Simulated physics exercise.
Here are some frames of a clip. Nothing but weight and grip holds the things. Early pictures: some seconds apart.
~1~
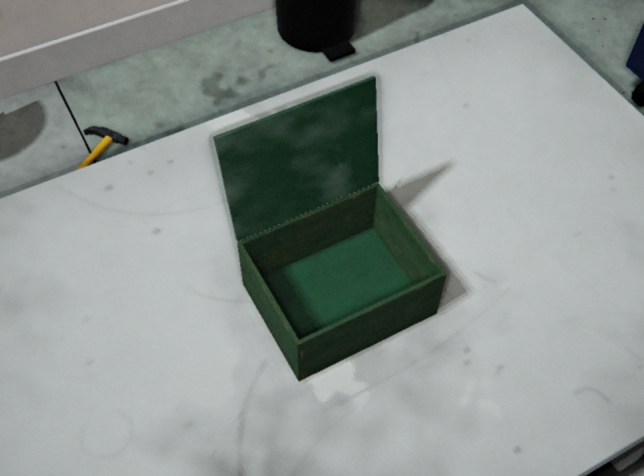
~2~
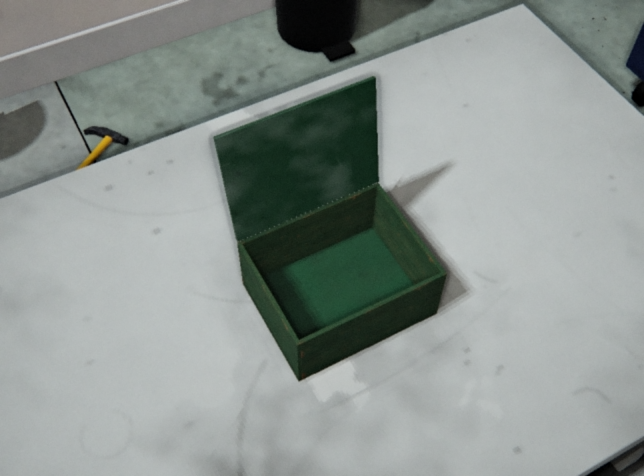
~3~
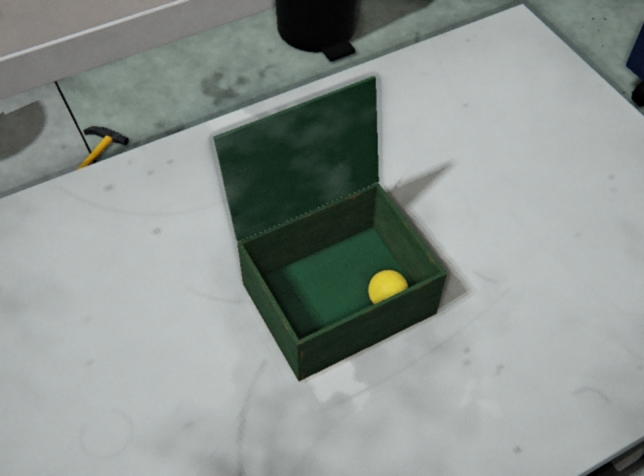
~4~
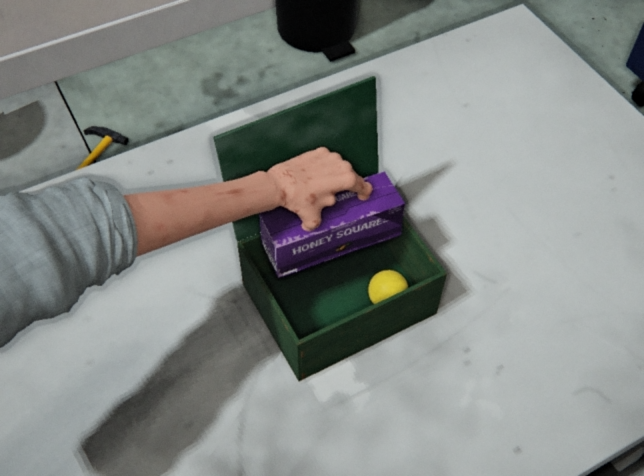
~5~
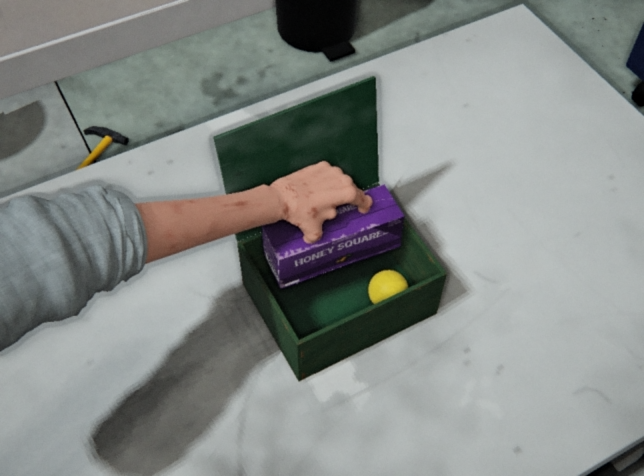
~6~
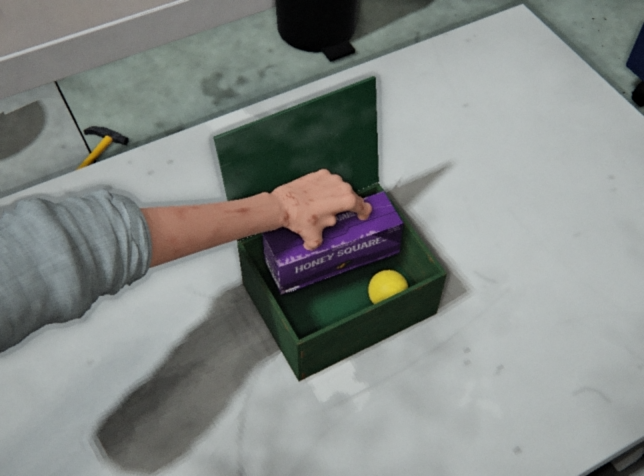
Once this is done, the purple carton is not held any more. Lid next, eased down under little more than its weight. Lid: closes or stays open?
Closes.
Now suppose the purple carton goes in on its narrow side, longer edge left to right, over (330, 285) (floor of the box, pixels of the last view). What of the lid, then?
It seals the box.
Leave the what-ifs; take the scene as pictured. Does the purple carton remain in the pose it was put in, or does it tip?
Well, the purple carton stays just as set.
Then, 1.30 s on from there, lid 78° above the rim; purple carton shifted a little near (332, 266).
Then, 1.90 s on from there, lid 35° above the rim; purple carton shifted a little near (332, 266).
In the end, lid shut; moved from the start, purple carton; yellow lemon unmoved. At the end, from the last picture's camera, purple carton near (332, 266).
